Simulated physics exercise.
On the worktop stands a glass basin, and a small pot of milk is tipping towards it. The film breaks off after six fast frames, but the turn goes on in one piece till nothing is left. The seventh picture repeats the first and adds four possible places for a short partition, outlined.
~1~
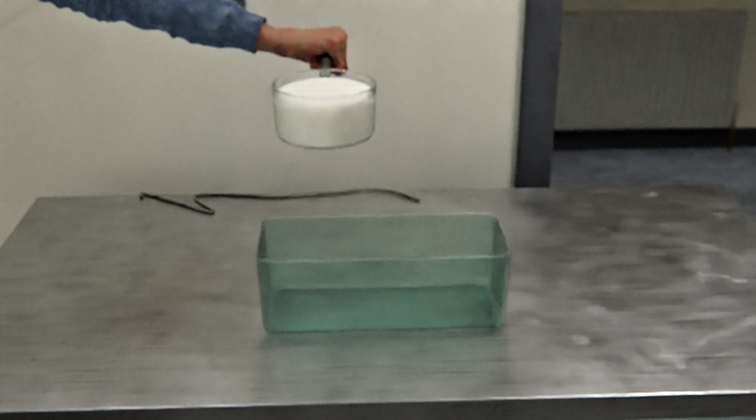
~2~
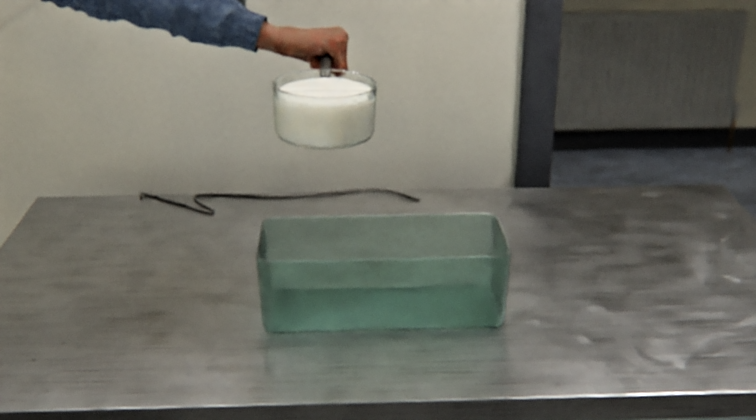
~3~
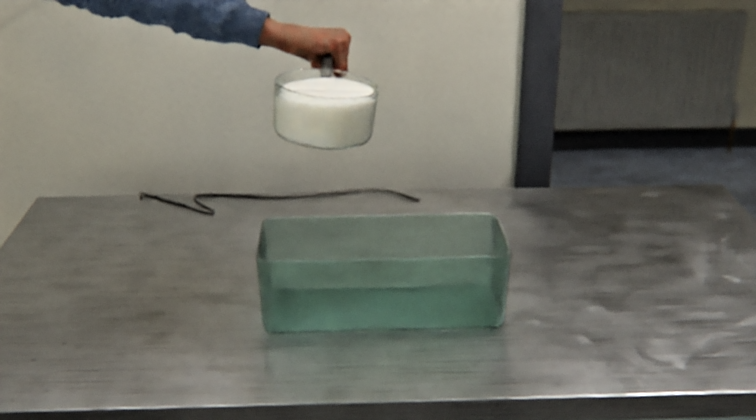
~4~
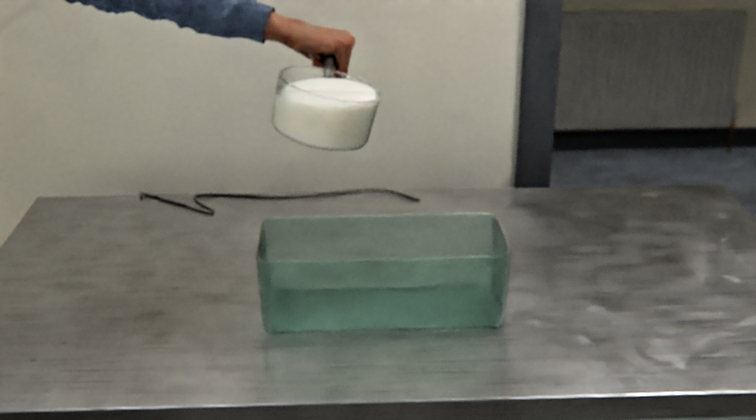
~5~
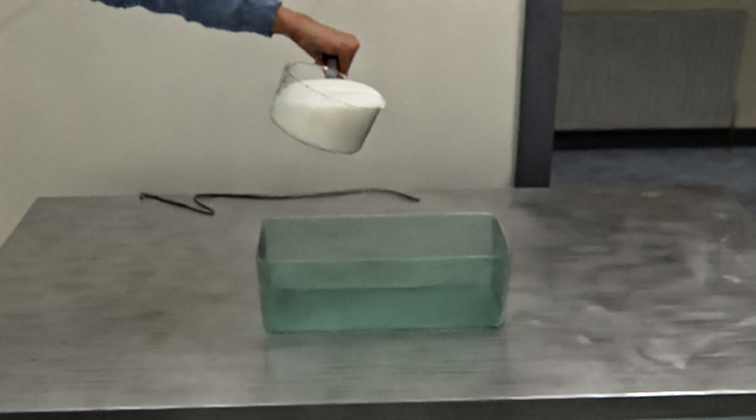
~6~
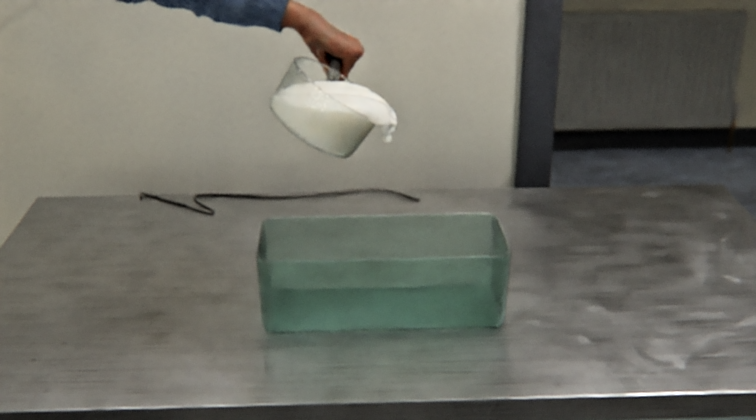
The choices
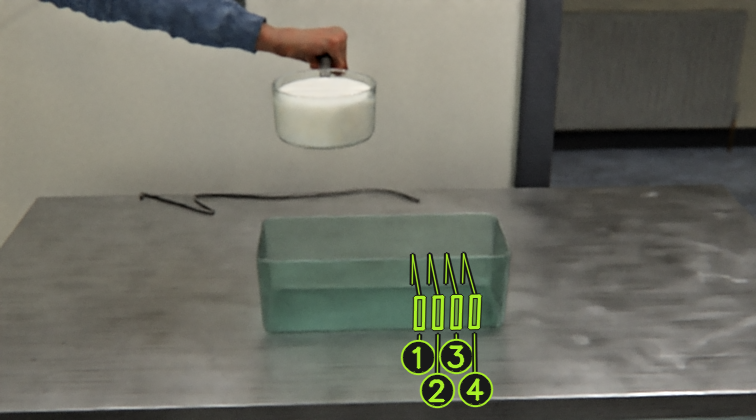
At first, a hand reaching in from the left holds a small clear pot of milk upright above a greenish glass basin on a metal worktop. The hand then tilts the pot gradually to the right, and by the end a little milk slips over the lowered lip.
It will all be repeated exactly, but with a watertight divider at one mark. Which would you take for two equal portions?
I would pick place 2.
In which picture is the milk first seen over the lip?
In picture 5.
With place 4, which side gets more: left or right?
The left side.
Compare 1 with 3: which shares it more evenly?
1 it is.
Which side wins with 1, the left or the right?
The right one.
On the marked copy, 1 at (419, 335); 2 at (437, 334); 3 at (456, 334); 4 at (474, 333).
If 1 is chosen, about 30 % ends left of the wall and 69 % right of it.
If 2 is chosen, about 53 % ends left of the wall and 46 % right of it.
If 3 is chosen, about 84 % ends left of the wall and 13 % right of it; 3 % is lost outside.
If 4 is chosen, about 95 % ends left of the wall and 3 % right of it.
